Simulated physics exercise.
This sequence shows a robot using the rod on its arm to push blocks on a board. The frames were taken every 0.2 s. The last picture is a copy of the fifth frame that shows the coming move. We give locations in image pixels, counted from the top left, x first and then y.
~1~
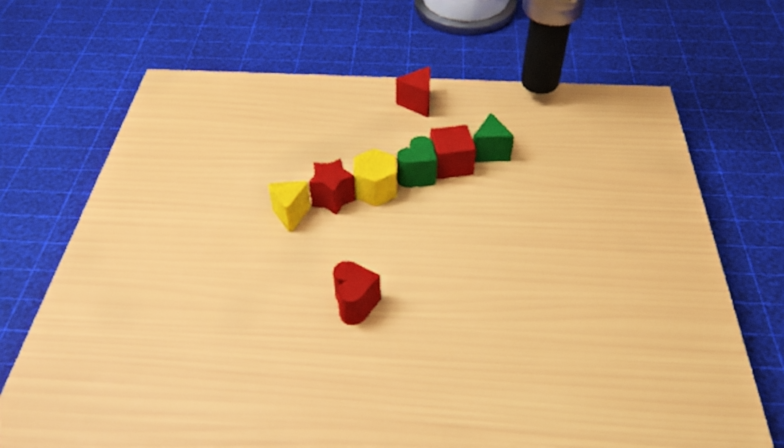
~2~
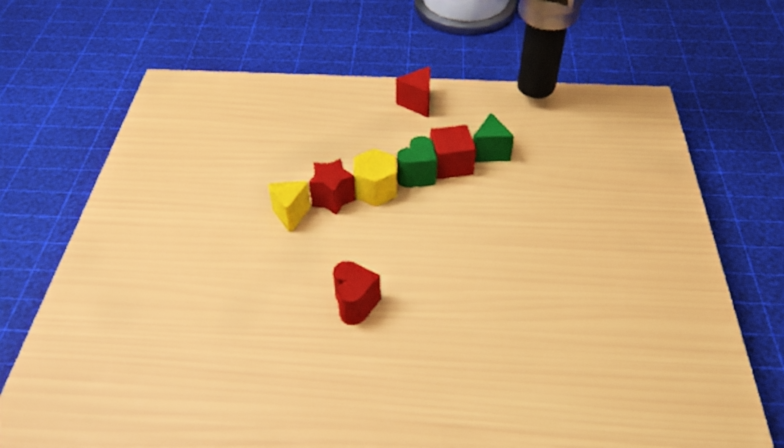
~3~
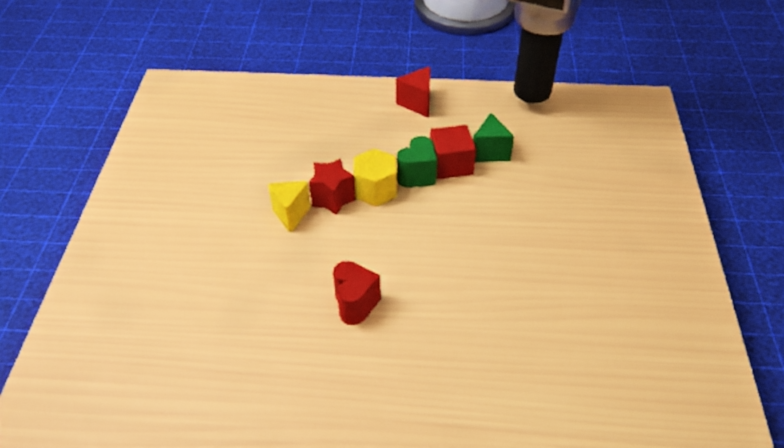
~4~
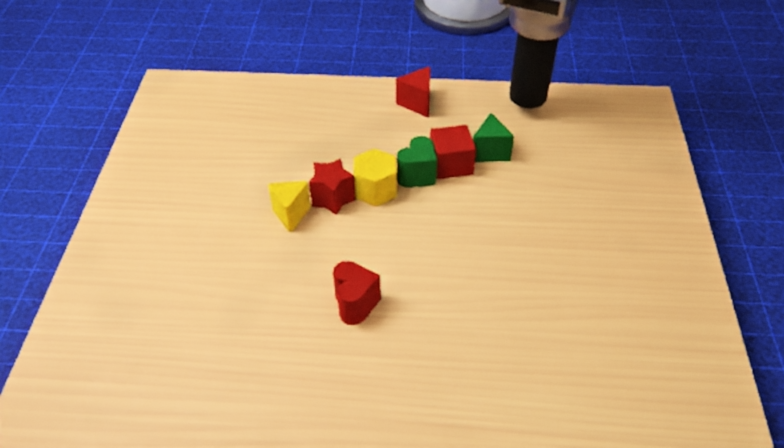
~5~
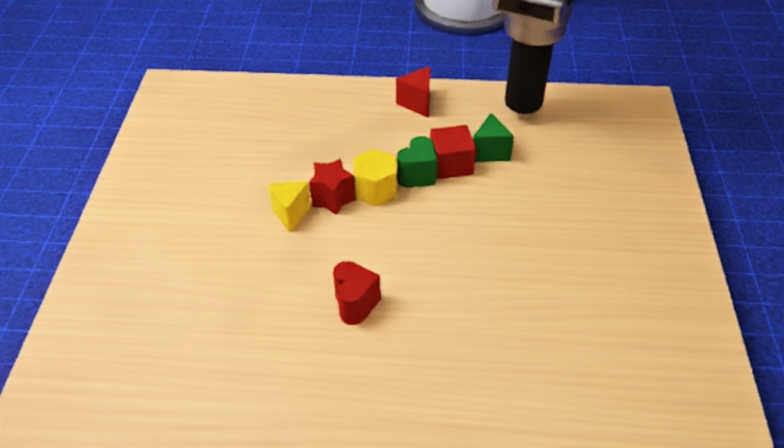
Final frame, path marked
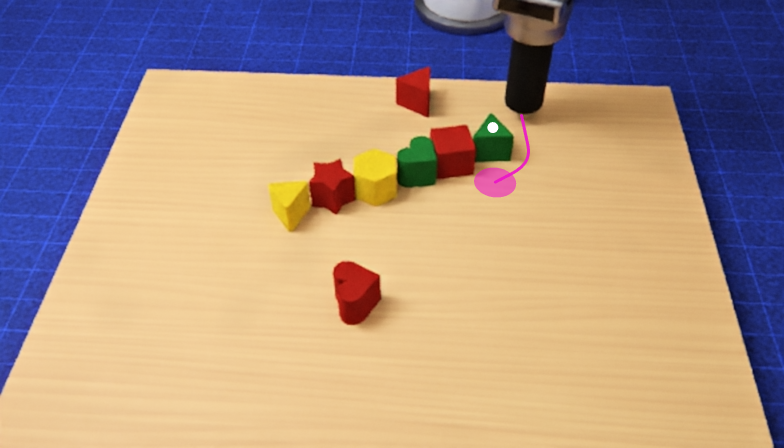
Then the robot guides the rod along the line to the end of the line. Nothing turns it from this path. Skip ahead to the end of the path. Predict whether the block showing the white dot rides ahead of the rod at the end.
It falls back or aside.
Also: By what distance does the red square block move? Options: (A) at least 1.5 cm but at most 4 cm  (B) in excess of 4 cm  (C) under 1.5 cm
Correct choice: C.
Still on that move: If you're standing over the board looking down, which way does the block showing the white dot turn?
From above, it turns clockwise.
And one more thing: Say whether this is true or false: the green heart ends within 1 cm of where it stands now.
True
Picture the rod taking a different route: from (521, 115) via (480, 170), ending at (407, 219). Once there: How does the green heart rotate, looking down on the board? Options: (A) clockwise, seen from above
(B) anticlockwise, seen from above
A - clockwise, seen from above.
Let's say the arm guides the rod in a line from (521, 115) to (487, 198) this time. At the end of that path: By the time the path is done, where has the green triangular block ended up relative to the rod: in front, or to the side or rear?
Ahead of the rod.
The drawn path runs from (521, 115) by way of (527, 140) and (523, 165) to (495, 182); the dot is on the green triangular block.
The first path, step by step. One third of the way, rod at (529, 128); nothing pushed yet.
Two thirds of the way, rod at (525, 153); green triangular block at (493, 131), turned 35° clockwise.
At the end, rod at (497, 170); green heart not moved; red square block not moved; green triangular block at (483, 133), turned 80° clockwise.
